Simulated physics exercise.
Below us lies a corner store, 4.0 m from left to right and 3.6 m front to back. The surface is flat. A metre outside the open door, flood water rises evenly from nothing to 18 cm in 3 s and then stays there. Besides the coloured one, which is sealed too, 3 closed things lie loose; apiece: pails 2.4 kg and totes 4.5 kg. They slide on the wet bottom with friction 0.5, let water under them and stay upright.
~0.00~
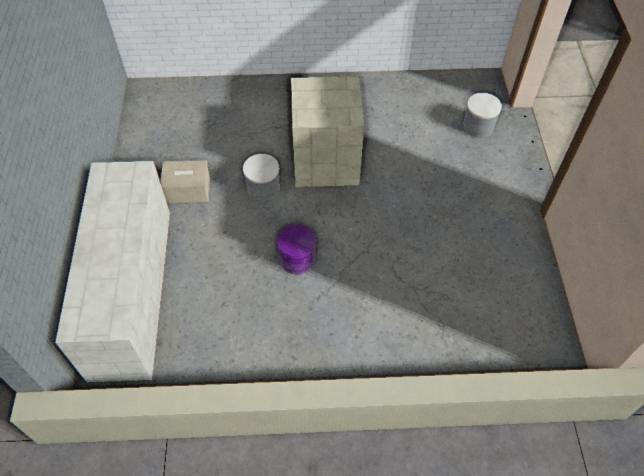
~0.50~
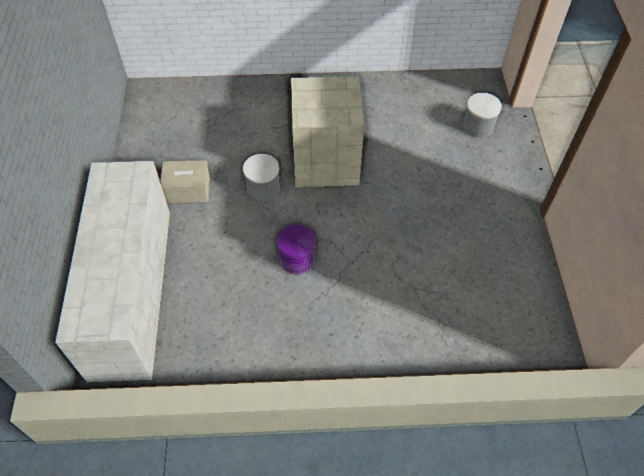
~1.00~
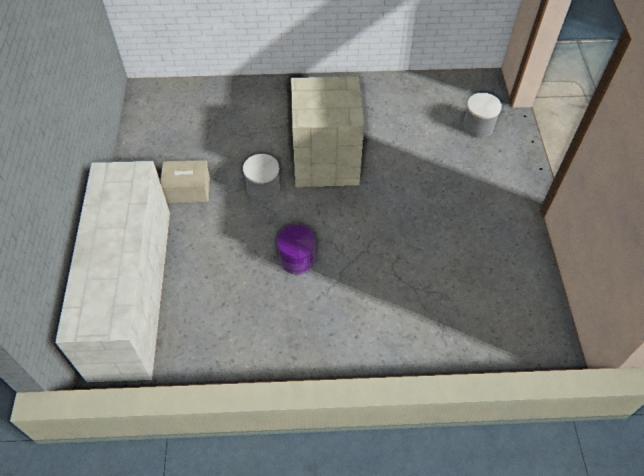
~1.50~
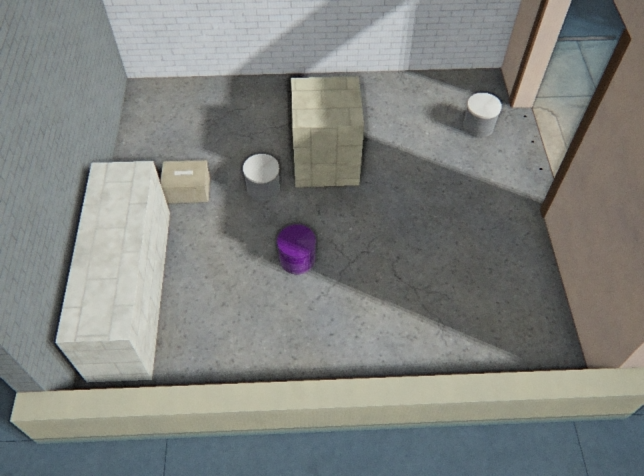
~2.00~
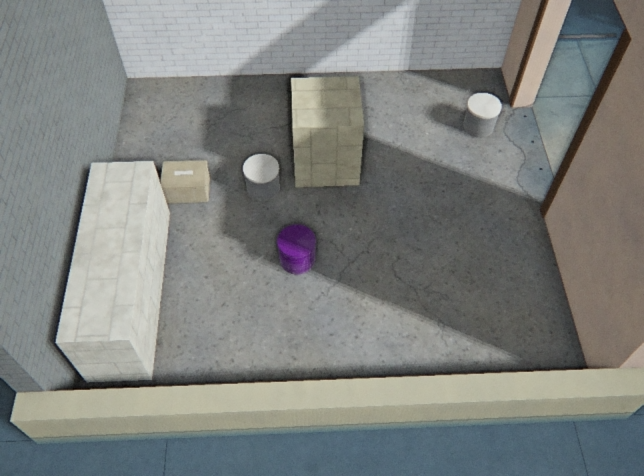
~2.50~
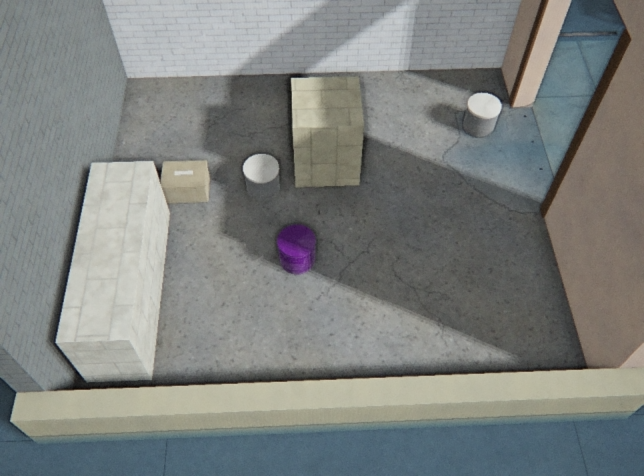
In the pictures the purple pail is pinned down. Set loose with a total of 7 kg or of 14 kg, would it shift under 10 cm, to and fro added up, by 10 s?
For it, only the larger load is enough.
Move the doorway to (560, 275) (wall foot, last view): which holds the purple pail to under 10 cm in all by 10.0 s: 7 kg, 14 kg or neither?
In that case only the larger load is enough.
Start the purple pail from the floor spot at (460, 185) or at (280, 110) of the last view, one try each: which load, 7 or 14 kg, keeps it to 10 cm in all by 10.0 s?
In that order: Neither is enough; it takes the larger.
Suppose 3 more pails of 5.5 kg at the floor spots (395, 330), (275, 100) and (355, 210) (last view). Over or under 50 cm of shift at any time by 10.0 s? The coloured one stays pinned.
In that order: Less, more, past it.
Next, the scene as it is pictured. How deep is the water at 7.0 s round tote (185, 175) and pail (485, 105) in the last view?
Roughly 5 and 8 cm.
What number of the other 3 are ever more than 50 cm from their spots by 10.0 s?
That makes 2.
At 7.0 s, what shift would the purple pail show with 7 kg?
About 30 cm.
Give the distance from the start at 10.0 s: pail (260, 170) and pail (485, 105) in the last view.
In turn: 30 cm, 250 cm.
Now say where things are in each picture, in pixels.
The purple pail at (296, 240) rests on the ground; 0.0 m2 under water; 0 of 4 have shifted, in the first picture.
The purple pail at (296, 240), on the bottom; water covers 0.0 m2; 0 of 4 have shifted, in the second picture.
The purple pail at (296, 240), on the bottom; 0.0 m2 under water; 0 of 4 have shifted, in the third picture.
The purple pail at (296, 240) rests on the ground; water covers 0.0 m2; 0 of 4 have shifted, in the fourth picture.
The purple pail at (296, 240), on the bottom; 0.1 m2 under water; 0 of 4 have shifted, in the fifth picture.
The purple pail at (296, 240), on the bottom; 0.7 m2 under water; 0 of 4 have shifted, in the sixth picture.
After 3.5 s the purple pail would be 0 cm from its start with 7 kg and 0 cm from its start with 14 kg; 0 cm of water round it then.
After 4.5 s the purple pail would be 2 cm from its start with 7 kg and 0 cm from its start with 14 kg; 5 cm of water round it then.
After 7.0 s the purple pail would be 25 cm from its start with 7 kg and 0 cm from its start with 14 kg; 4 cm of water round it then.
After 10.0 s the purple pail would be 42 cm from its start with 7 kg and 0 cm from its start with 14 kg; 10 cm of water round it then.
